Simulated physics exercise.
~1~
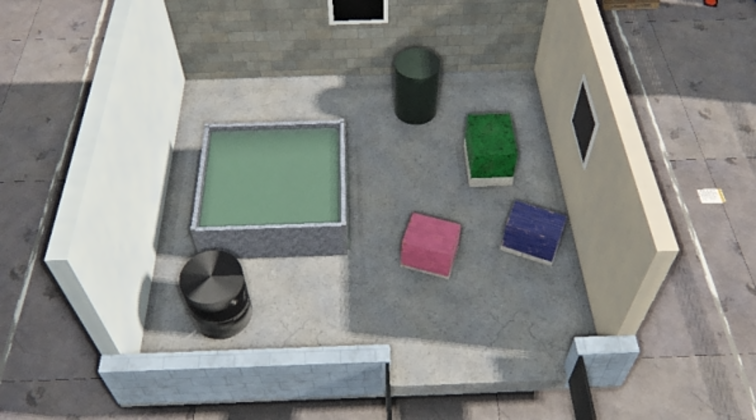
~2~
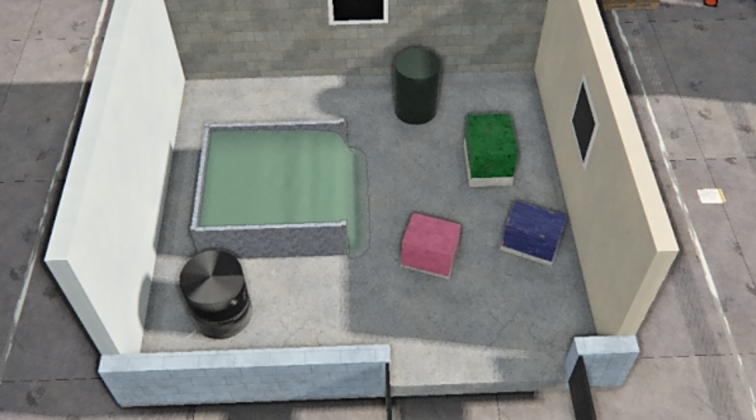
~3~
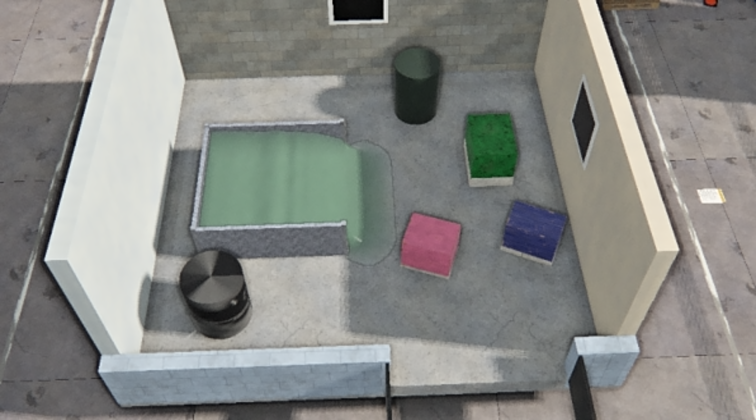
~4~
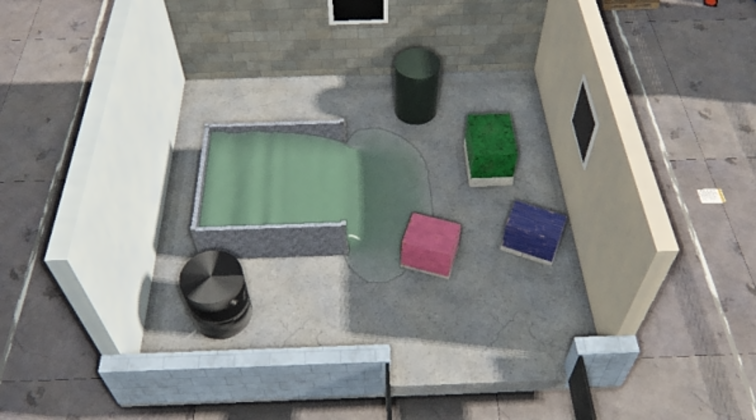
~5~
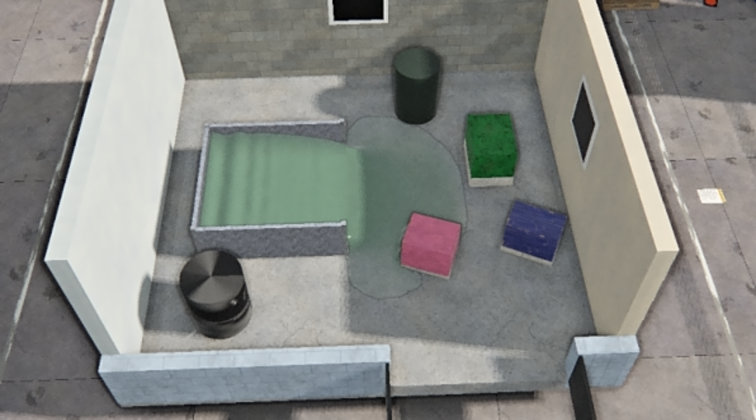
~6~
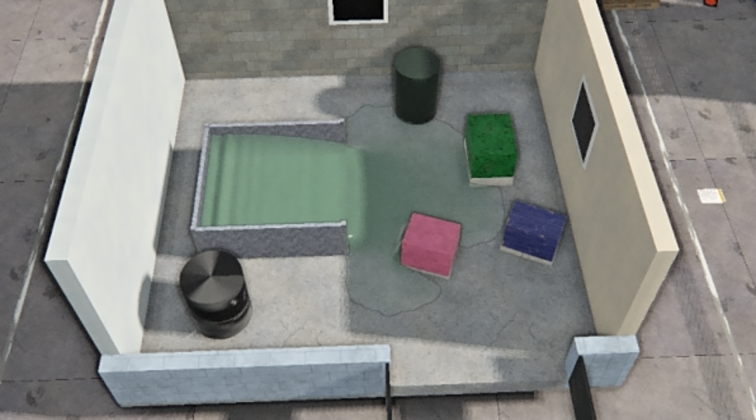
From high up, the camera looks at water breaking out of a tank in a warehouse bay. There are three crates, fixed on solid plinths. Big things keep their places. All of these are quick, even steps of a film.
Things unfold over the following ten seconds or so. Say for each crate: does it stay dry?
One by one: The green crate has too short a plinth; the pink crate has too short a plinth; the blue crate has too short a plinth.
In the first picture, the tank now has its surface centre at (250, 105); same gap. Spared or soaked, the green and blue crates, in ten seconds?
Note: Green crate is hit, blue crate is hit.
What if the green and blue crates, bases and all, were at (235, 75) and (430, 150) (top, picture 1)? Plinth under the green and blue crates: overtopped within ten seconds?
Green: Untouched; blue: Reached.
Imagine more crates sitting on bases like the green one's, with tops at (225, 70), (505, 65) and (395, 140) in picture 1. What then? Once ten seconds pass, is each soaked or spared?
Checked in the order given, number one never gets reached, number two does get flooded and number three does get flooded.
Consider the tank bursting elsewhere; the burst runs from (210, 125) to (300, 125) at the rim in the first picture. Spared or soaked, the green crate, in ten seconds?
The green crate is not overtopped.
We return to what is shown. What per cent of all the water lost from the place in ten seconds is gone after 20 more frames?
My figure is about 25 in a hundred.
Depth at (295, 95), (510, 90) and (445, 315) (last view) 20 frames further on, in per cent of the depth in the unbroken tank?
Estimate: 0, 40, 6 %.
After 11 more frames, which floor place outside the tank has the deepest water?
Near (562, 207).
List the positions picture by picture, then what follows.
In the first frame, the water tank at (272, 176) is whole and still.
In the second frame, the front is at (349, 150), out from the gap at (342, 190).
In the third frame, water pours out at (342, 193) and has run to (366, 144).
In the fourth frame, water pours out at (342, 194) and has run to (394, 138).
In the fifth frame, the front is at (441, 149), out from the gap at (342, 194).
In the sixth frame, the front is at (498, 213), out from the gap at (342, 194).
A moment on, water covers 35 % of the floor; the green crate water round its plinth, the pink crate water round its plinth, the blue crate water round its plinth.
Next, water covers 55 % of the floor; the green crate water round its plinth, the pink crate water round its plinth, the blue crate water round its plinth.
Then, water covers 70 % of the floor; the green crate water round its plinth, the pink crate water round its plinth, the blue crate water round its plinth.
Later, water covers 90 % of the floor; the green crate water round its plinth, the pink crate water round its plinth, the blue crate water round its plinth.
In the end, water covers 100 % of the floor; the green crate was topped, the pink crate was topped, the blue crate was topped.
